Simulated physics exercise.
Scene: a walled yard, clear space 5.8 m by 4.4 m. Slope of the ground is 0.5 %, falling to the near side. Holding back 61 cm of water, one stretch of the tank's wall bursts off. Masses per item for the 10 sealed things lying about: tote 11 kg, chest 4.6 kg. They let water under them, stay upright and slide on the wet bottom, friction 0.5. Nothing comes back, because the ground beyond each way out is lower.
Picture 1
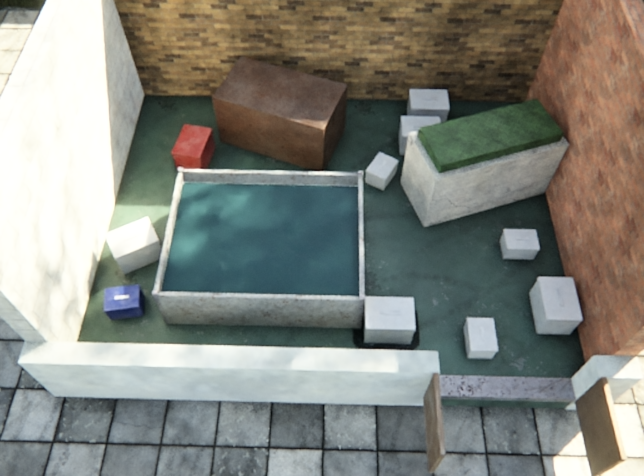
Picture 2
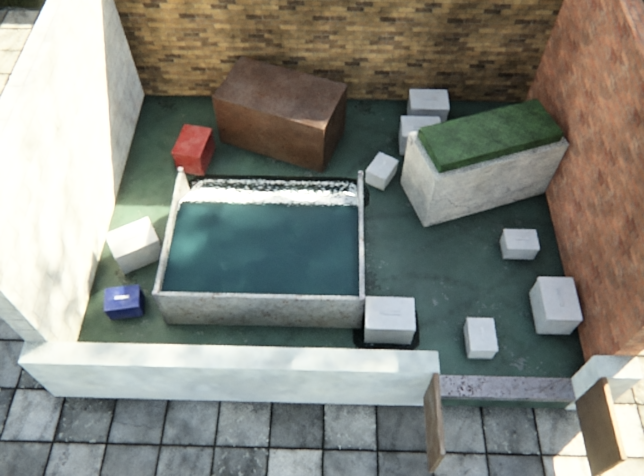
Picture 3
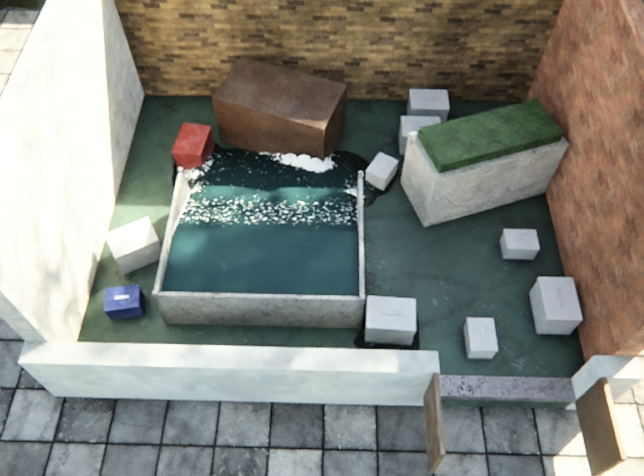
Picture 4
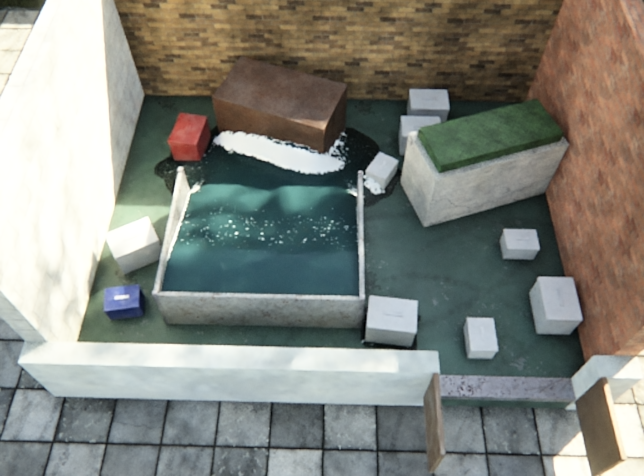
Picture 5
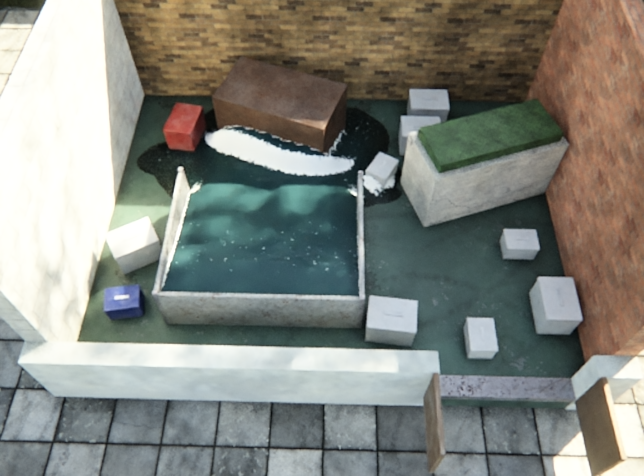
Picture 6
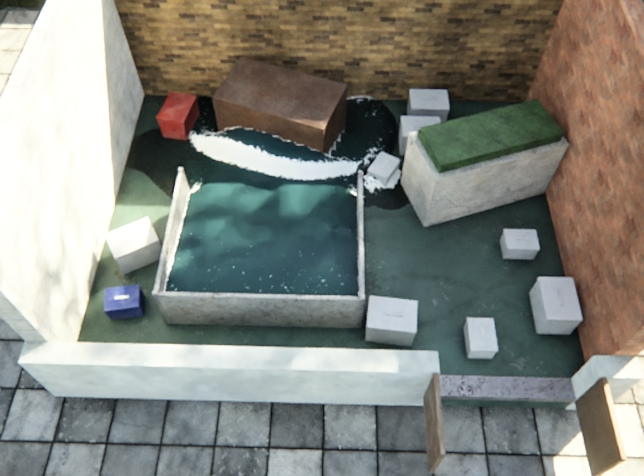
Walled yard with scattered blocks, far side of a water tank giving way, water spreading out and pushing a red chest back.
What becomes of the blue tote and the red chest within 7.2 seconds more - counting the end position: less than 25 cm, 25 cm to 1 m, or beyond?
By the end the blue tote is well away and the red chest is well away.
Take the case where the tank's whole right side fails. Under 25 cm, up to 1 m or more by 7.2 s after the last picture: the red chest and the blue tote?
If so, the red chest remains in place, the blue tote remains in place.
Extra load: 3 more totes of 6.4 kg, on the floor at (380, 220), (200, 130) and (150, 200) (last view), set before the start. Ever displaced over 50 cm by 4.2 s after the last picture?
In that order: Under, over, over.
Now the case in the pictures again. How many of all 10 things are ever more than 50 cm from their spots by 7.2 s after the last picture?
Tally: 9.
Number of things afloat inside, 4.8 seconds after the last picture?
It comes to 6 of them.
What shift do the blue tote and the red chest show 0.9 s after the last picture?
0 and 120 cm, roughly.
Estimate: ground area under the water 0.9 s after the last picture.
The covered patch comes to about 12 m2.
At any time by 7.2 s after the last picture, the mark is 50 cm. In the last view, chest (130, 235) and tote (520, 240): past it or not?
The first topped the threshold, and the second never reached the threshold.
Then, 0.9 s after the last picture the blue tote is near (122, 297), 0.0 m from its start, aground; the red chest is near (150, 76), 1.2 m from its start, afloat; 0 of 10 are out; 1 afloat.
Then, 2.8 s after the last picture the blue tote is near (120, 336), 0.5 m from its start, afloat; the red chest is near (198, 106), 0.5 m from its start, afloat; 0 of 10 are out; 6 afloat.
Then, 4.8 s after the last picture the blue tote is near (323, 337), 2.4 m from its start, aground; the red chest is near (152, 210), 1.3 m from its start, afloat; 1 of 10 are out; 6 afloat.
Then, 7.2 s after the last picture the blue tote has gone out; the red chest is near (104, 301), 2.6 m from its start, afloat; 3 of 10 are out; 5 afloat.
